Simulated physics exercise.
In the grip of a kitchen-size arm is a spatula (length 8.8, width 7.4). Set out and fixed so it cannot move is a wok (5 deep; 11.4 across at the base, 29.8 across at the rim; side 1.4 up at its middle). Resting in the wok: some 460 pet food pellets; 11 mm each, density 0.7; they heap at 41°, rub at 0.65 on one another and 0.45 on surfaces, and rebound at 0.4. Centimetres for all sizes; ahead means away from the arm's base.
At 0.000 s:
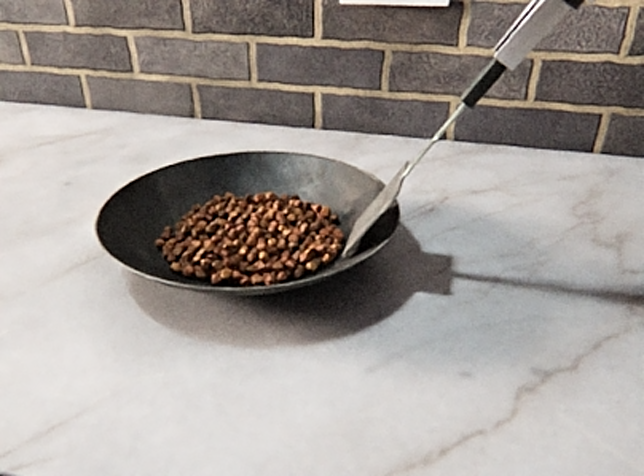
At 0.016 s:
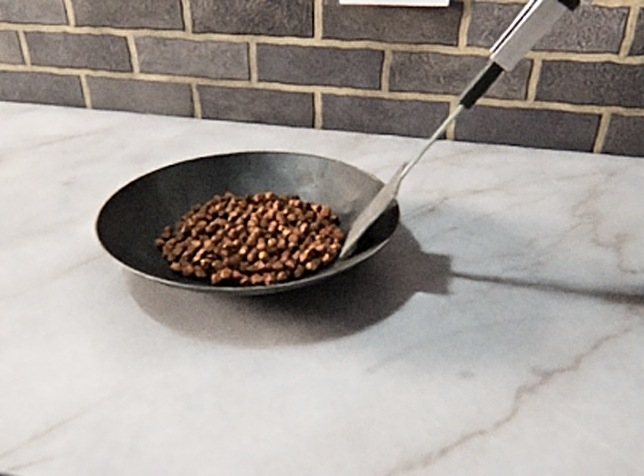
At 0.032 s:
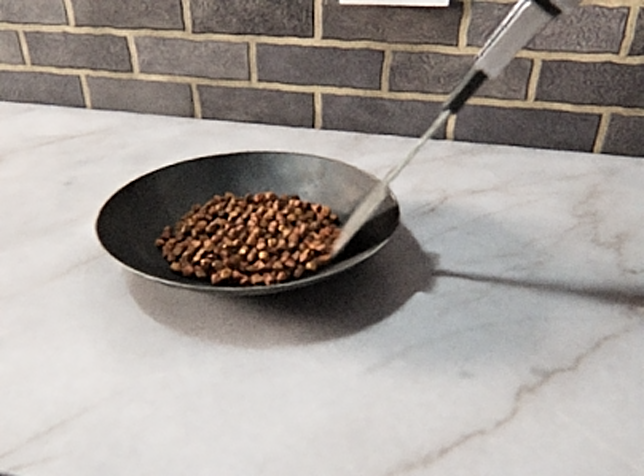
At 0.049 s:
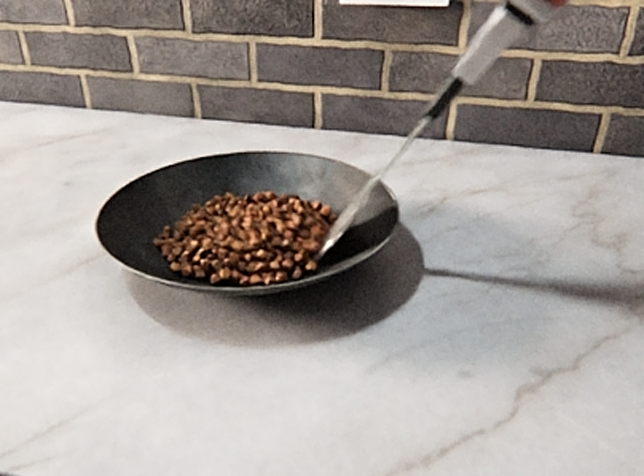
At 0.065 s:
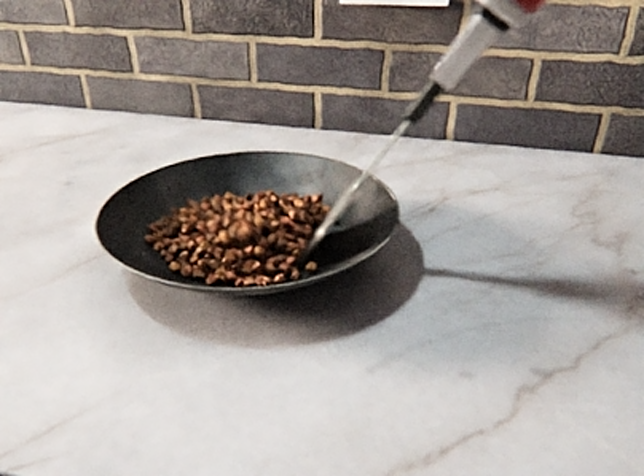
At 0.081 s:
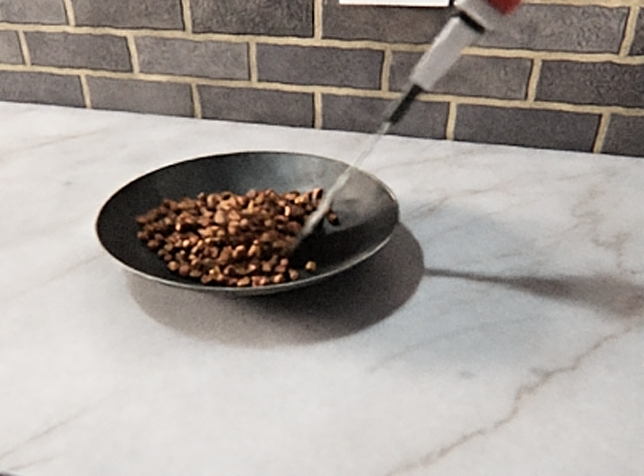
Dark wok of brown pellets resting on a marble counter as a metal spatula slides leftward into them, pushing the heap left.
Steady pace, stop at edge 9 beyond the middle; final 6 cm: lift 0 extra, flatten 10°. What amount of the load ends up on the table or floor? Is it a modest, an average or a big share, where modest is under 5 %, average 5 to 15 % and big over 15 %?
Big.
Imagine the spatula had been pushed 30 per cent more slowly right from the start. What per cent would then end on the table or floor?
Then around 15 percent would finish on the table or floor.
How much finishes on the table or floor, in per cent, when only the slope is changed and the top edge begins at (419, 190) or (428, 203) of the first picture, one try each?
Some 20 and 20 per cent.
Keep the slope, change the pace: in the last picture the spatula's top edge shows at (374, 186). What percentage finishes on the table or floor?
10 %.
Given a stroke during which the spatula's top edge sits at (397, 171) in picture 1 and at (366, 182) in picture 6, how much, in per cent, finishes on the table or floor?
Some 15 percent ends up on the table or floor.
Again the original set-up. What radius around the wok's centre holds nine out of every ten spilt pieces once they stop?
It comes out at close to 30 centimetres.
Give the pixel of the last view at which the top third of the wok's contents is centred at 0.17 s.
Centre: Approx. (168, 207) in the last view.
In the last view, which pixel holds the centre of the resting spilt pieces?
Centre of the spill: Approx. (80, 212).
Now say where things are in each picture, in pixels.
Spatula top edge at (404, 176), sloping 57°; upper third of the load around (252, 230), from x 160 to 340, top at y 195; 460 in the wok, in the first picture.
Spatula top edge at (401, 177), sloping 57°; upper third of the load around (252, 230), from x 160 to 340, top at y 195, in the second picture.
Spatula top edge at (389, 181), sloping 57°; upper third of the load around (252, 230), from x 160 to 340, top at y 195, in the third picture.
Spatula top edge at (372, 186), sloping 57°; upper third of the load around (255, 227), from x 160 to 335, top at y 195, in the fourth picture.
Spatula top edge at (354, 189), sloping 57°; upper third of the load around (244, 221), from x 150 to 335, top at y 195, in the fifth picture.
Spatula top edge at (338, 189), sloping 57°; upper third of the load around (234, 217), from x 140 to 335, top at y 195; 460 in the wok, in the sixth picture.
After 0.12 s, sloping 57°, highest piece 8 above the table; 460 in the wok.
After 0.17 s, sloping 54°, highest piece 9 above the table; 460 in the wok.
After 0.39 s, sloping 47°, highest piece 6 above the table; 356 in the wok, 98 on the table or floor, 6 on the blade or in flight.
After 1.44 s, sloping 47°, highest piece 6 above the table; 356 in the wok, 104 on the table or floor.
At rest, 356 in the wok, 104 on the table or floor. That is 23 % on the table or floor.
